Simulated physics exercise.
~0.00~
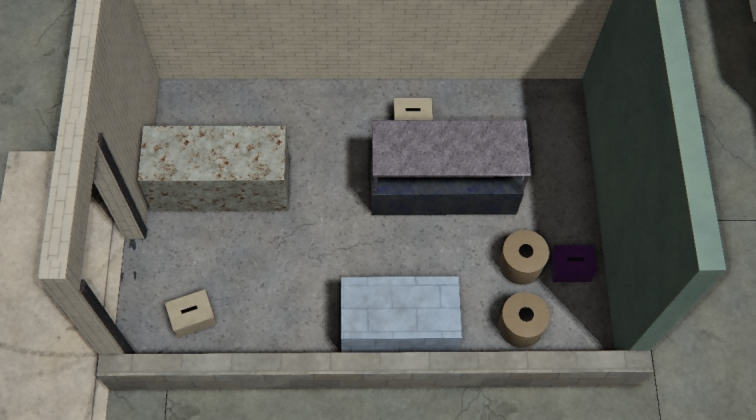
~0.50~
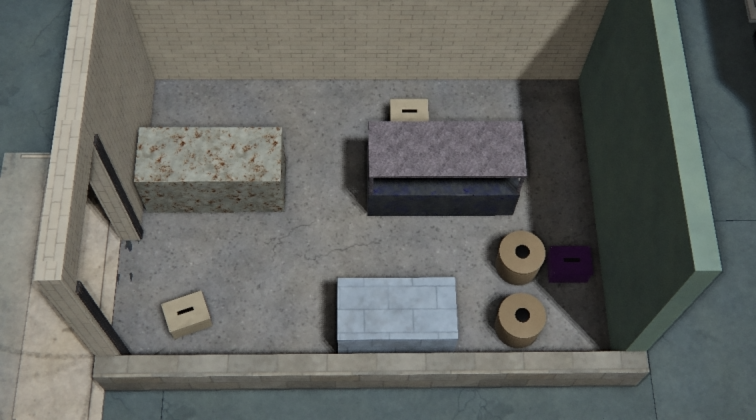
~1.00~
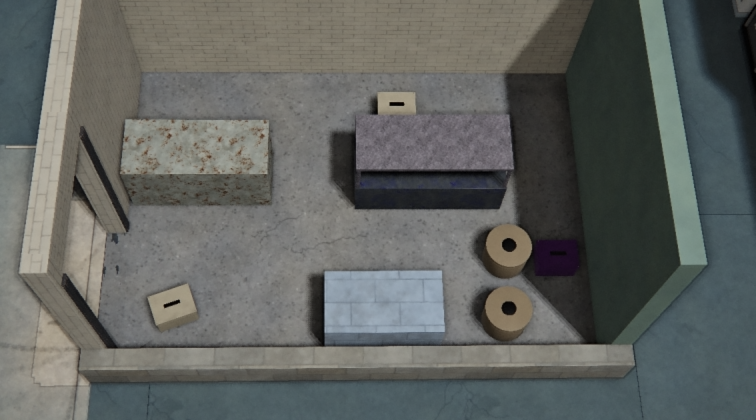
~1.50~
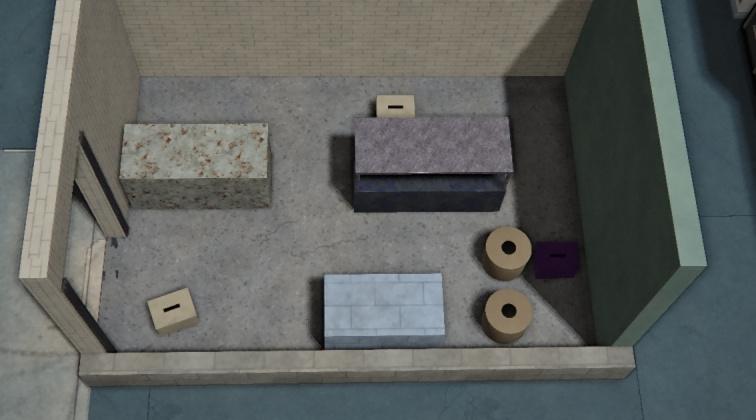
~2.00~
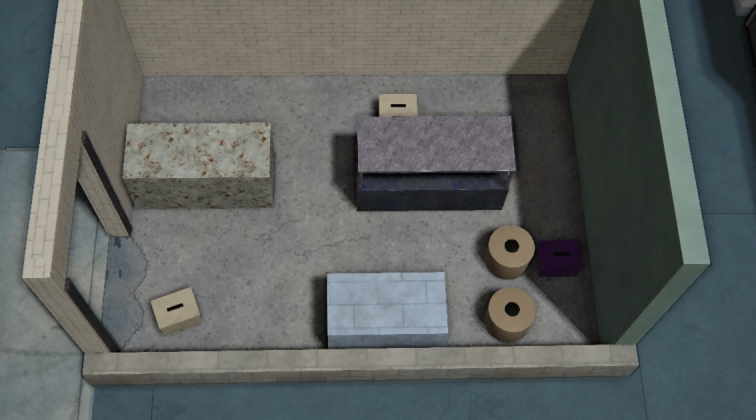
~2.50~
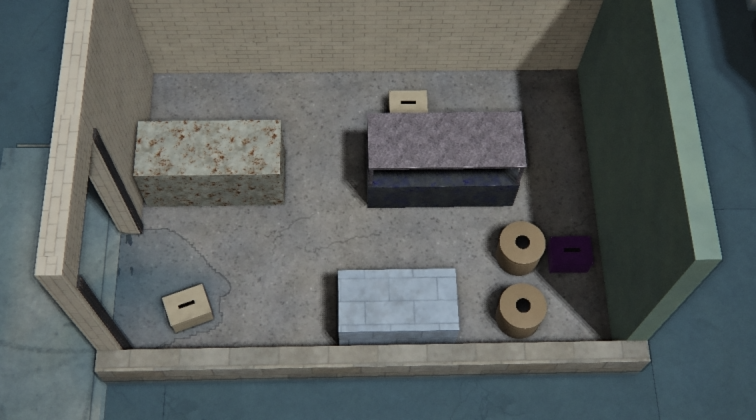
Water seeping in from the doorway side at left, spreading around a pale box while the purple tote and other boxes stay still.
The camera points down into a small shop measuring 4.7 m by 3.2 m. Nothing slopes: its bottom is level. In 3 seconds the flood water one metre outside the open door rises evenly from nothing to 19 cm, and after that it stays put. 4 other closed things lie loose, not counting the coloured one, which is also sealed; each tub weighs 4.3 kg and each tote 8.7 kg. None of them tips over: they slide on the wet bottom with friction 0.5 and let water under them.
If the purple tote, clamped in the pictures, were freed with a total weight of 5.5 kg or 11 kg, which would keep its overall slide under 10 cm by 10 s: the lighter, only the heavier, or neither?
Neither amount suffices.
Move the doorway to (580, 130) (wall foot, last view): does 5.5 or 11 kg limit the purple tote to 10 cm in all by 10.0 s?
Well, then the greater option is needed.
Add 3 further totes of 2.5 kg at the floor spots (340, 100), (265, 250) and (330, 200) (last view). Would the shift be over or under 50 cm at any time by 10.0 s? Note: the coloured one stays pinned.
In the order given, beyond the mark, then beyond the mark, and last beyond the mark.
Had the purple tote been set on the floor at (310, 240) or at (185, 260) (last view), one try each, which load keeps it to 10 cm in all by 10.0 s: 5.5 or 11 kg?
Note, in order: None OK; none OK.
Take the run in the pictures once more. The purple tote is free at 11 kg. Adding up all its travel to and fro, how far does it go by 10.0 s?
I'd put it near 100 cm in all.
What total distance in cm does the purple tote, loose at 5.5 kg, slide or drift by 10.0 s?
Close to 100 centimetres all told.
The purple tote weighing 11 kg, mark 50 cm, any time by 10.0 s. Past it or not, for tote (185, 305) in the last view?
Result: Threshold exceeded.
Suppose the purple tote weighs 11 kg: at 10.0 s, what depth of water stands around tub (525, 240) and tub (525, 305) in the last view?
Some 8 cm at the first, some 9 cm at the second.
After 3.5 s the purple tote would be 0 cm from its start with 5.5 kg and 0 cm from its start with 11 kg; 0 cm of water round it then.
After 4.5 s the purple tote would be 0 cm from its start with 5.5 kg and 0 cm from its start with 11 kg; 0 cm of water round it then.
After 7.0 s the purple tote would be 39 cm from its start with 5.5 kg and 1 cm from its start with 11 kg; 5 cm of water round it then.
After 10.0 s the purple tote would be 62 cm from its start with 5.5 kg and 106 cm from its start with 11 kg; 9 cm of water round it then.
